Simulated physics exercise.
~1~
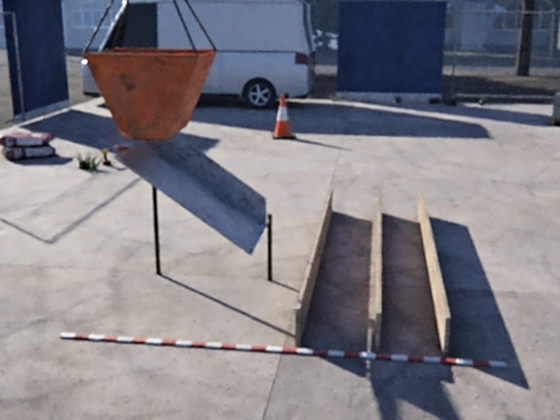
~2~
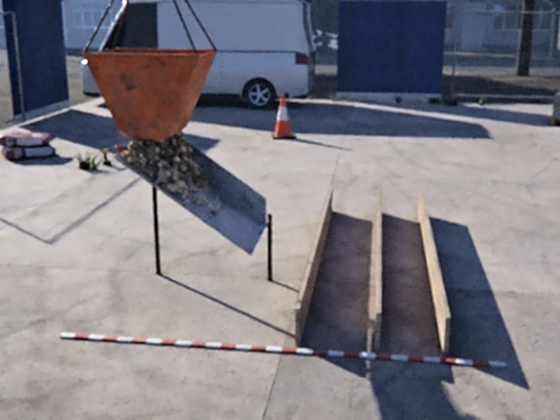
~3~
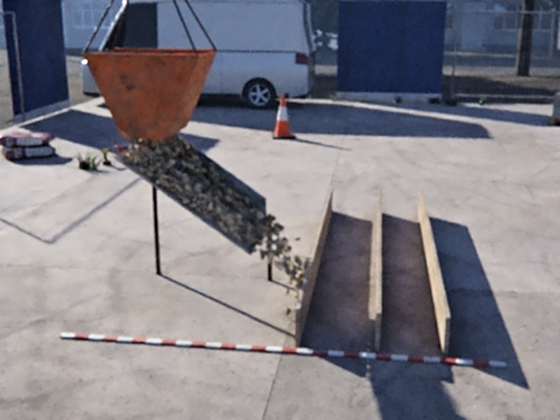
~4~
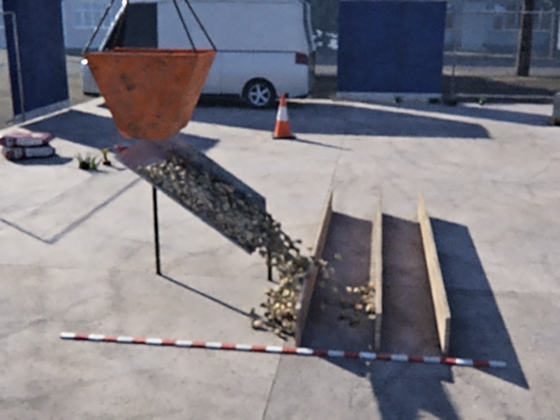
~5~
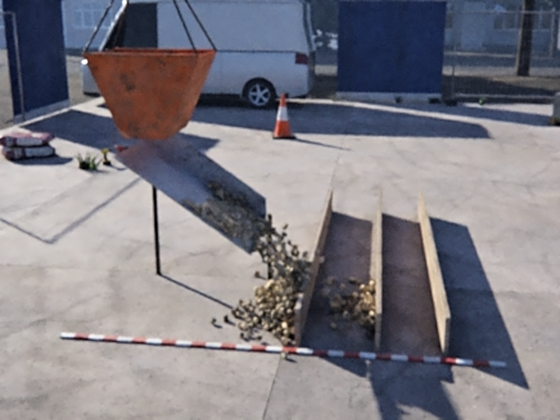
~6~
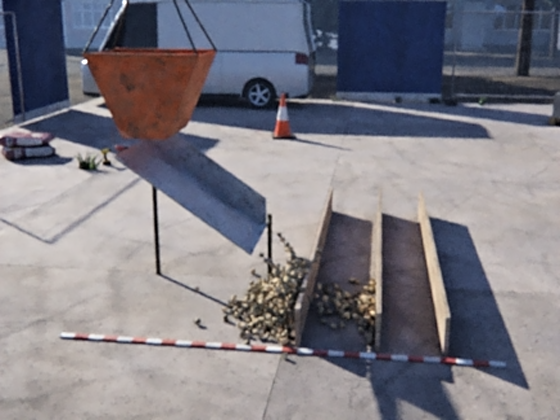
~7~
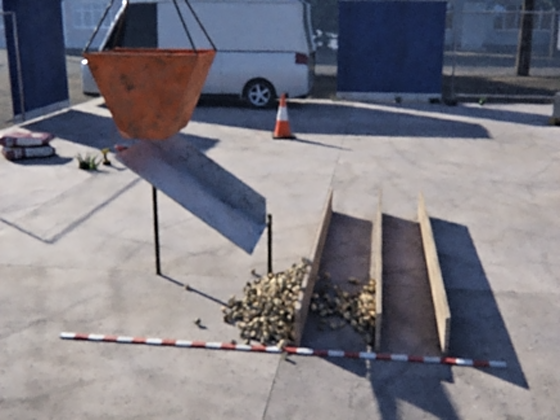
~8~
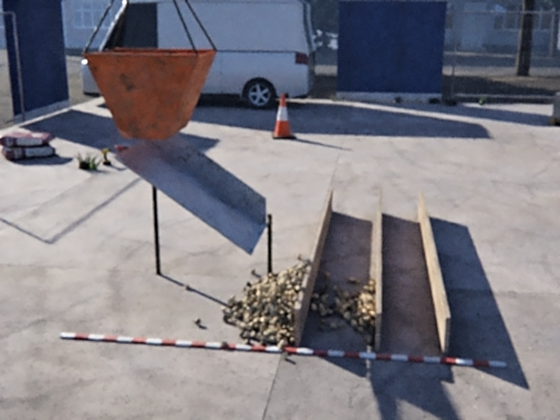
On a sunlit concrete yard seen from slightly above, a rusty orange skip hangs at the upper left over a sloping steel sheet on thin dark legs, with a white van and an orange cone behind. To the right, upright wooden planks mark off two bays beside a red and white striped pole. Stones drop from the bottom of the skip and slide down the sheet to the right. They spill off its lower end, striking the ground and the nearest plank. The sheet empties, leaving most stones heaped left of the bays, a smaller pile in the left bay, and the right bay practically empty.
